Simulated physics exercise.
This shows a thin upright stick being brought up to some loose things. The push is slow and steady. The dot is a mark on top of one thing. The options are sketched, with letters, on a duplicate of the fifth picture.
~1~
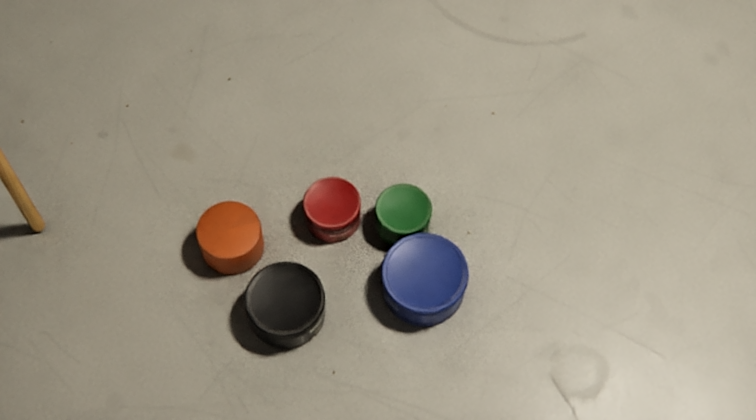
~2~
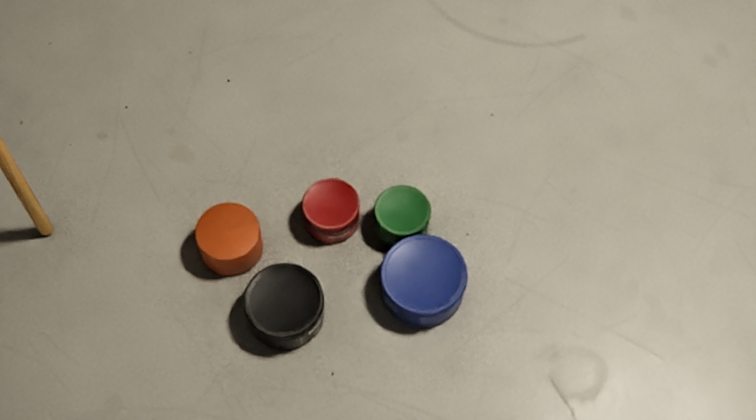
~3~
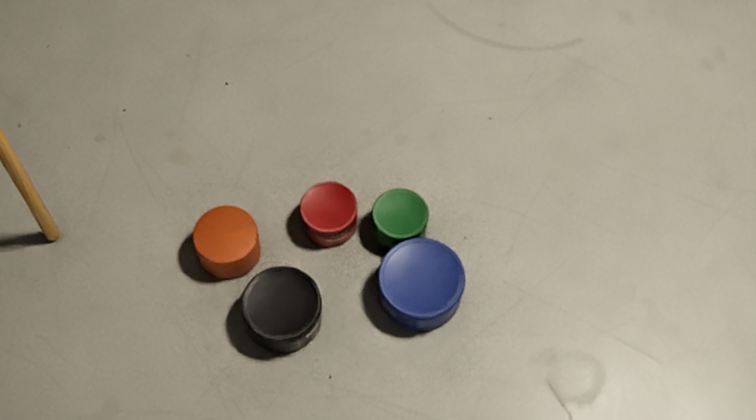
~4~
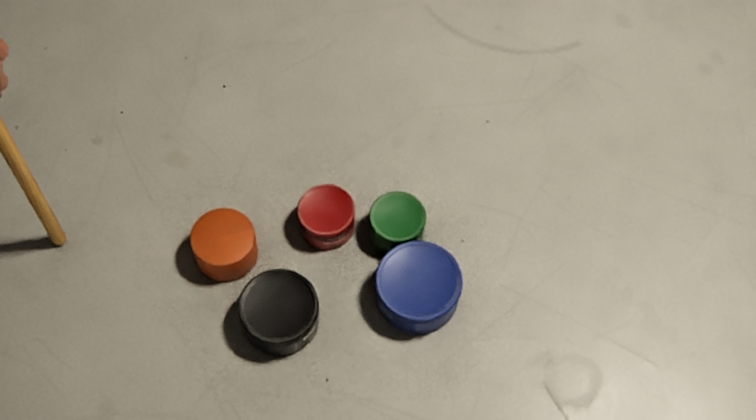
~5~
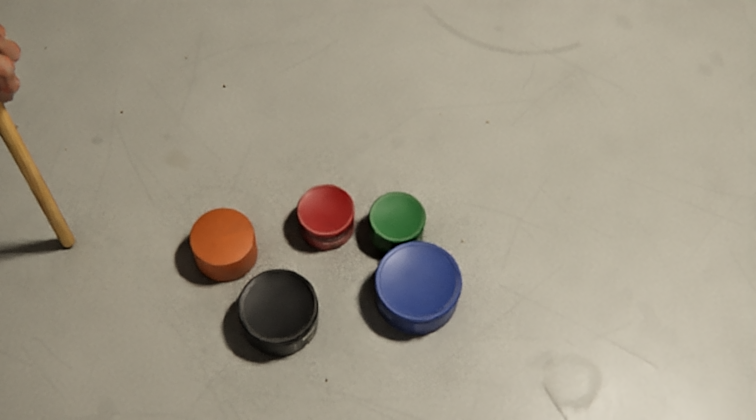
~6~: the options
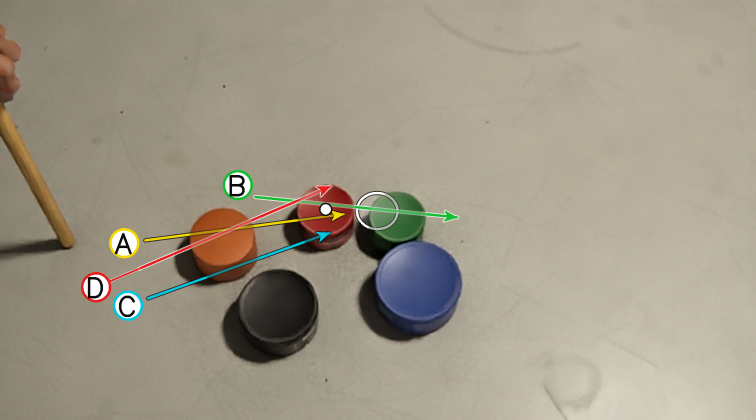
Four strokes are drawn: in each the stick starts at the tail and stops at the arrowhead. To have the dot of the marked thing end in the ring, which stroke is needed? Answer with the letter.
Push along A.
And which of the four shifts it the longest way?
A.
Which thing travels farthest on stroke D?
The orange tin.
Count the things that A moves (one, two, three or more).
In all, three or more.
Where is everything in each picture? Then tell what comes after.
In the first frame, red jar (333, 210); green tub (403, 216); orange tin (231, 238).
In the second frame, orange tin (230, 239); black tub (285, 307).
In the third frame, blue tub (421, 285); red jar (330, 215).
In the fourth frame, green tub (397, 224); orange tin (225, 245).
In the fifth frame, black tub (279, 313); blue tub (418, 288); red jar (327, 218).
On the marked copy, A from (145, 240) to (344, 214); B from (255, 197) to (457, 217); C from (148, 299) to (330, 233); D from (139, 269) to (331, 187); the ring at (377, 211); the white dot at (326, 209).
With A. Early on, foot of the stick (218, 232); red jar (327, 218); orange tin (238, 251).
Further on, foot of the stick (289, 222); red jar (327, 218); orange tin (244, 254).
At the end, foot of the stick (344, 215); red jar (377, 219); green tub (432, 227); the dot on the red jar is in the ring.
As for the rest, B leaves the dotted thing at (342, 230); C leaves the dotted thing at (351, 200); D leaves the dotted thing at (327, 218).
